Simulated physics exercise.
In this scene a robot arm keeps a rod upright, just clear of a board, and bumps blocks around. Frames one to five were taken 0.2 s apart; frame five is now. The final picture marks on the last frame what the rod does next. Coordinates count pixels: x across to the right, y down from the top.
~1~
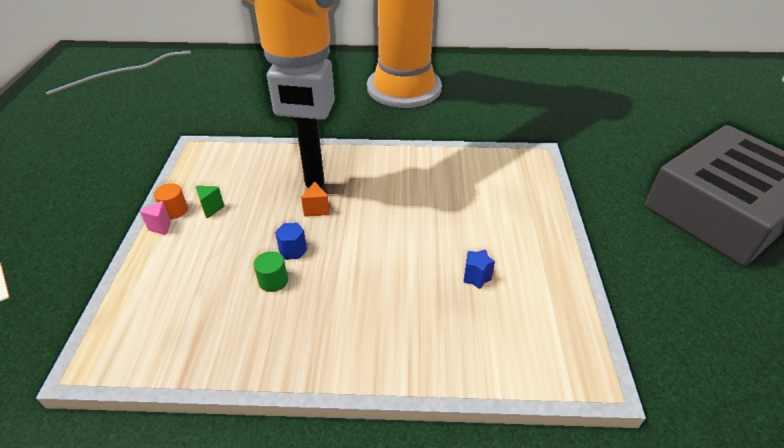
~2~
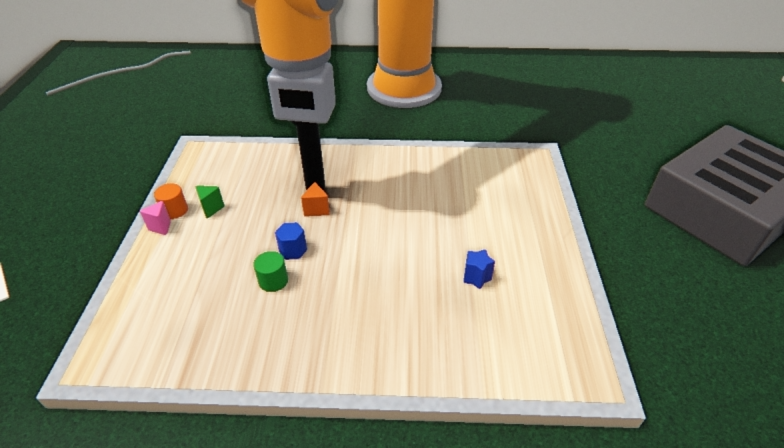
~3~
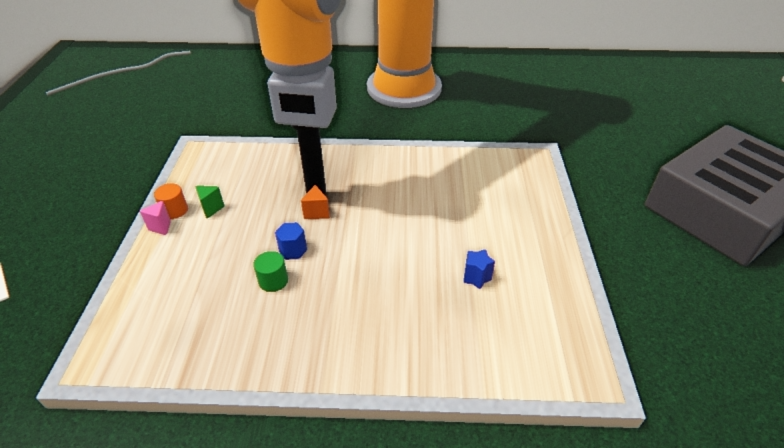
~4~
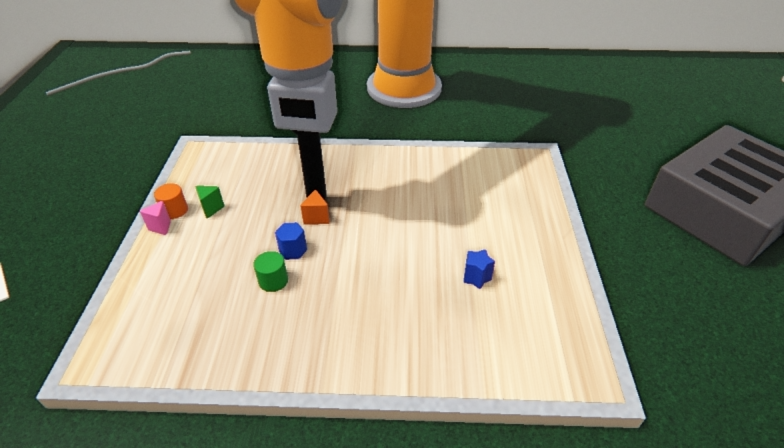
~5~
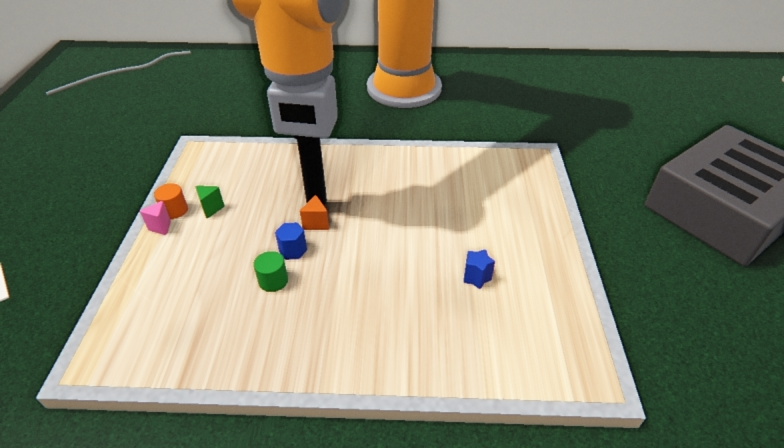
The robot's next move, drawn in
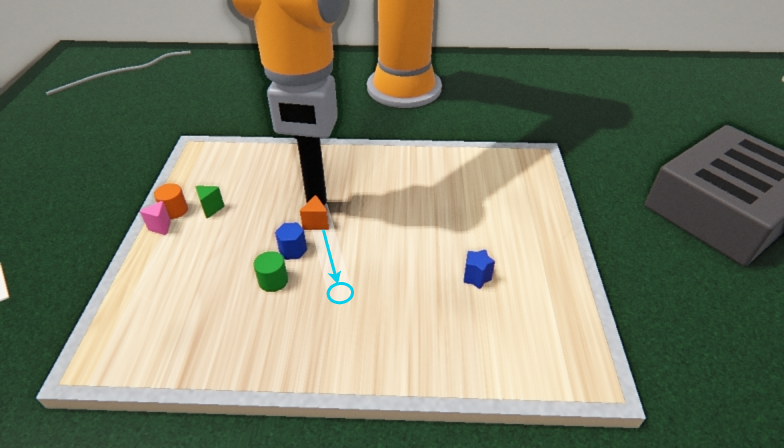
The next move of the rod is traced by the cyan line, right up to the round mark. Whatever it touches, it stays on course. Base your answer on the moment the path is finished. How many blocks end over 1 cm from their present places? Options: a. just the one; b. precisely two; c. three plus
Option a.
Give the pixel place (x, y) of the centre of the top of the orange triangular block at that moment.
Expect it around (307, 241).
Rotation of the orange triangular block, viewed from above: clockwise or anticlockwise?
Its rotation is clockwise.
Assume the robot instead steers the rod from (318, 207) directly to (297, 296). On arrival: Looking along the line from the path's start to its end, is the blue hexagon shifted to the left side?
Final answer: No.
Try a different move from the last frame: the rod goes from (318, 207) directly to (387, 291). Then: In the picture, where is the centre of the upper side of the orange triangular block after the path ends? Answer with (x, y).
Its top centre is at about (316, 220).
The drawn path runs in a line from (318, 207) to (340, 293).
On the path given first. One third of the way, rod at (324, 228); orange triangular block at (310, 226), turned 70° clockwise.
Two thirds of the way, rod at (331, 257); blue hexagon at (286, 232), turned 20° clockwise; orange triangular block at (307, 241).
At the end, rod at (340, 288); green circular block not moved; blue hexagon at (286, 232), turned 20° clockwise; orange triangular block at (307, 241), turned 130° clockwise.
